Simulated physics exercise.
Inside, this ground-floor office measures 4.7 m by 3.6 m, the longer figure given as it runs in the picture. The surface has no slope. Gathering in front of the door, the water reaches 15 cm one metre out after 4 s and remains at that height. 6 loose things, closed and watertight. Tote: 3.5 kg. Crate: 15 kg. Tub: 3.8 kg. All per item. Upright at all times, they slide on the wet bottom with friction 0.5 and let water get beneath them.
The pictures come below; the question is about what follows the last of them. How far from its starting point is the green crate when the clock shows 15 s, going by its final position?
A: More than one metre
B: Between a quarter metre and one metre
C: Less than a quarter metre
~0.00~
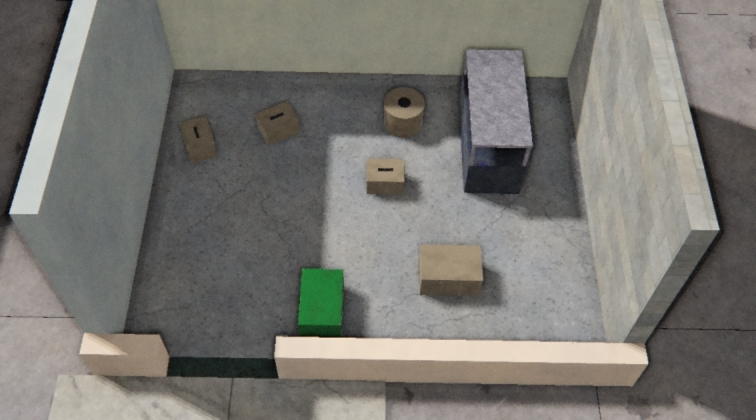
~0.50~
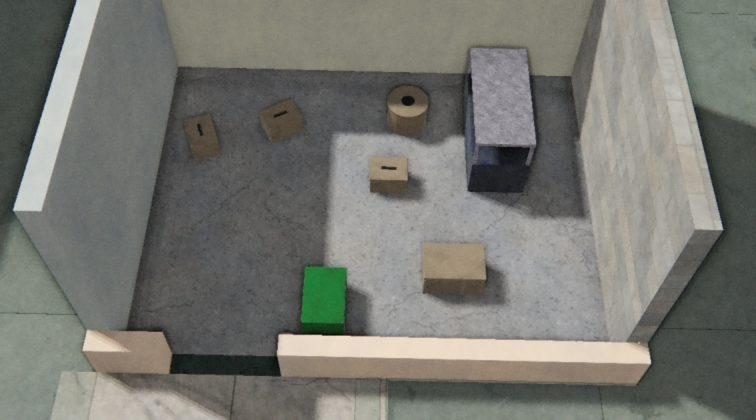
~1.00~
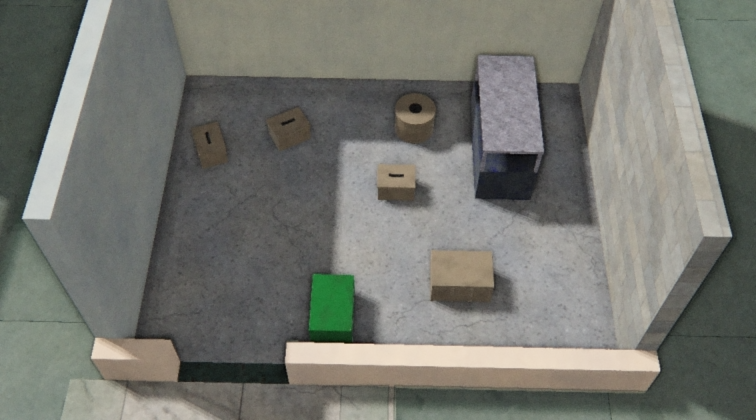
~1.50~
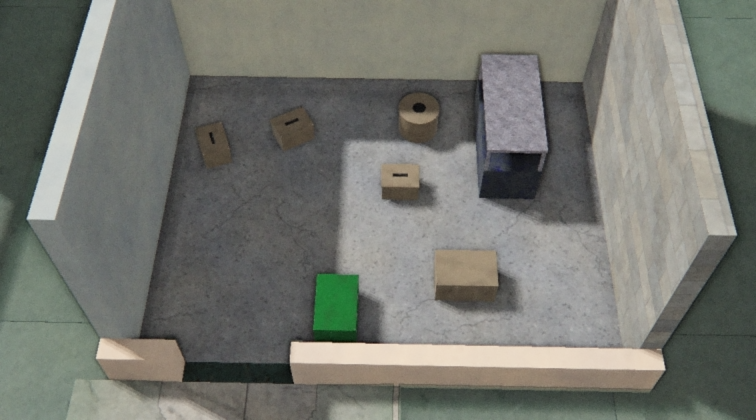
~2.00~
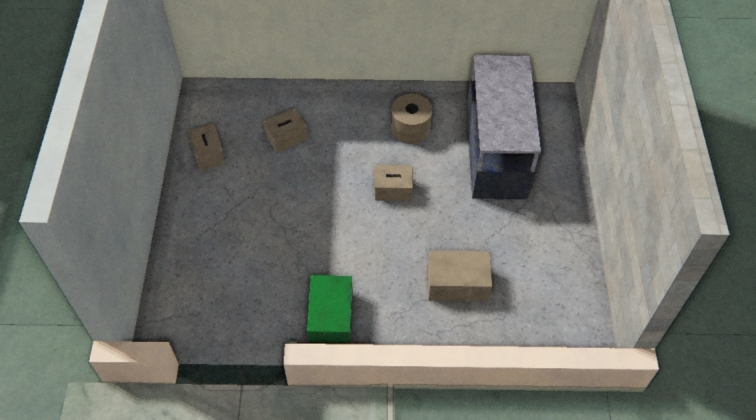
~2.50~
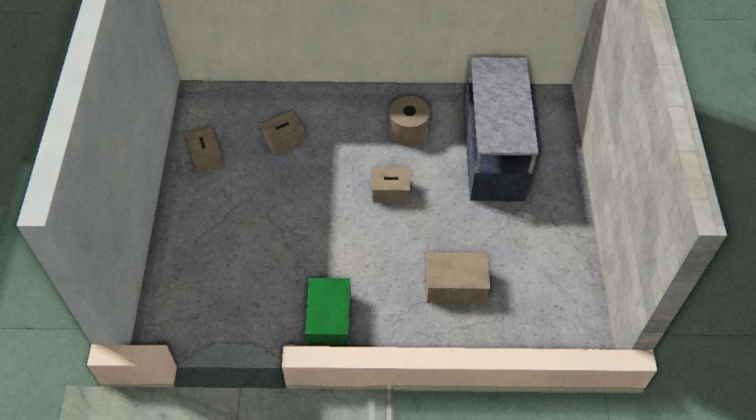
Less than a quarter metre (C).
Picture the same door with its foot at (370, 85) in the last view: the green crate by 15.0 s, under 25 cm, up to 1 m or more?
The green crate goes a bit.
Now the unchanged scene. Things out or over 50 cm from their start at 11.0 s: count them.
Answer: 3.
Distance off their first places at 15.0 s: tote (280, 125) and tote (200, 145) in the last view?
Net displacement, in order: 200 cm; 200 cm.
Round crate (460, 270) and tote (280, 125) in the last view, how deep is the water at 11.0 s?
I'd put it at 2 cm and 7 cm respectively.
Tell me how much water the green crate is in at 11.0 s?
Roughly 2 cm deep.
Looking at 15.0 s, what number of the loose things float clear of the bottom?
It comes to 4 of them.
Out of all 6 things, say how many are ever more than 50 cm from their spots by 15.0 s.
The count comes to 4.
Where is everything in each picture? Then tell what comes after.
In the first picture, the green crate at (321, 296), on the bottom; water covers 0.0 m2; 0 of 6 have shifted.
In the second picture, the green crate at (324, 295) rests on the ground; water covers 0.0 m2; 0 of 6 have shifted.
In the third picture, the green crate at (332, 302) rests on the ground; 0.0 m2 under water; 0 of 6 have shifted.
In the fourth picture, the green crate at (336, 302), on the bottom; water covers 0.0 m2; 0 of 6 have shifted.
In the fifth picture, the green crate at (330, 303), on the bottom; 0.0 m2 under water; 0 of 6 have shifted.
In the sixth picture, the green crate at (328, 306), on the bottom; water covers 0.2 m2; 0 of 6 have shifted.
After 3.5 s the green crate is near (328, 306), 0.0 m from its start, aground; 0 afloat.
After 6.8 s the green crate is near (328, 306), 0.0 m from its start, aground; 2 afloat.
After 11.0 s the green crate is near (328, 306), 0.0 m from its start, aground; 4 afloat.
After 15.0 s the green crate is near (328, 306), 0.0 m from its start, aground; 4 afloat.
